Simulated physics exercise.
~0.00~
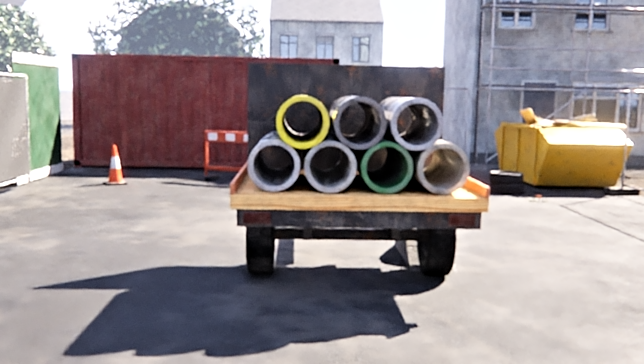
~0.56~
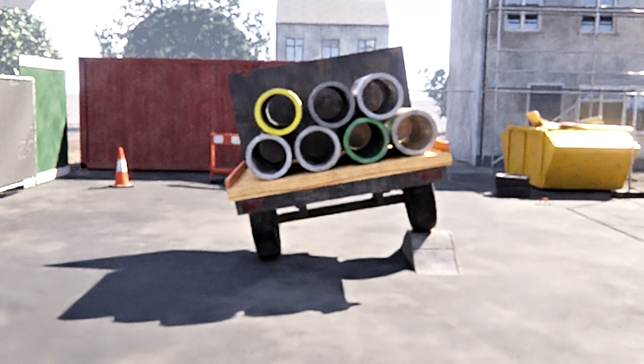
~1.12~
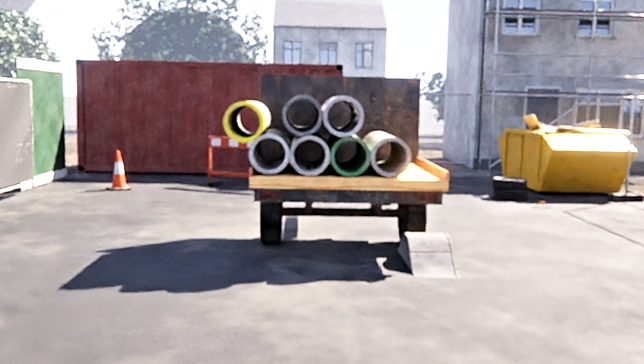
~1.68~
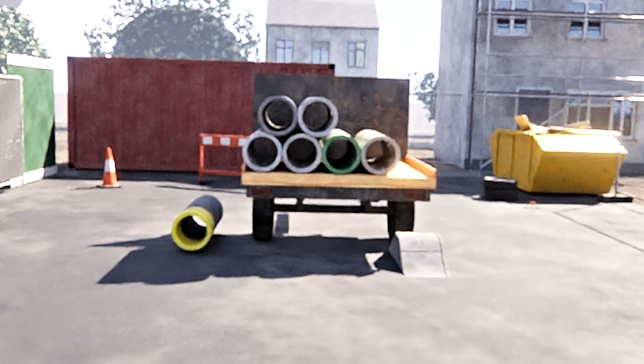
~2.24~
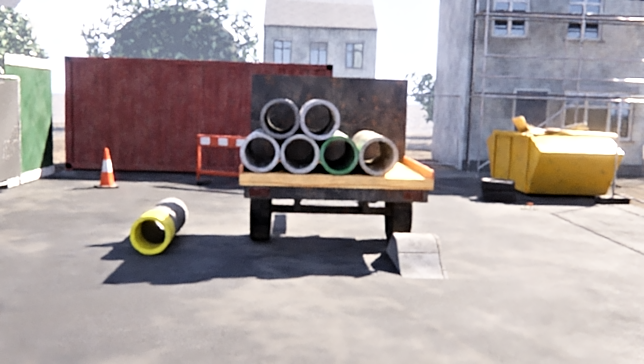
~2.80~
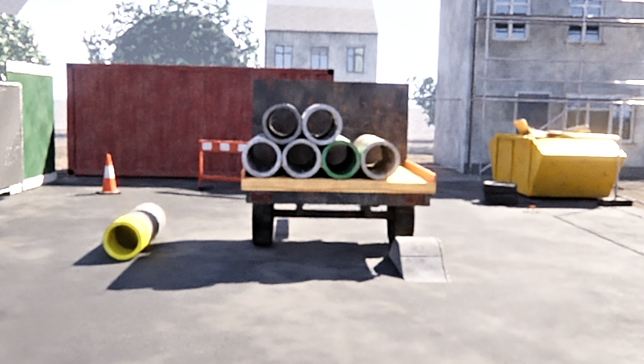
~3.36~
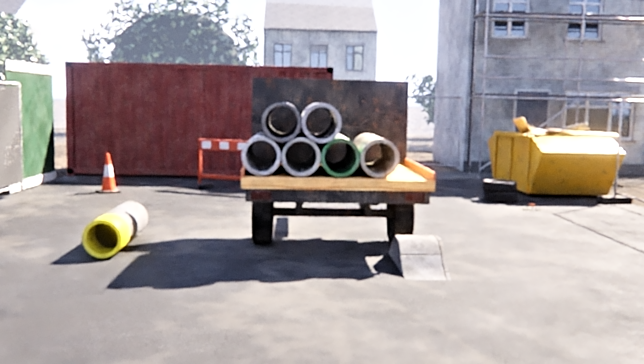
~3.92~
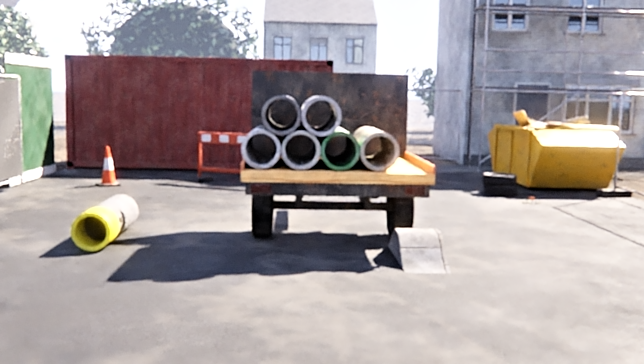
A trailer stacked with seven pipes tipped to the left as its right wheel rode over a hump, then levelled out. The yellow-ended pipe dropped off the left side and rolled away across the ground, while the green-ended one stayed aboard with the others.
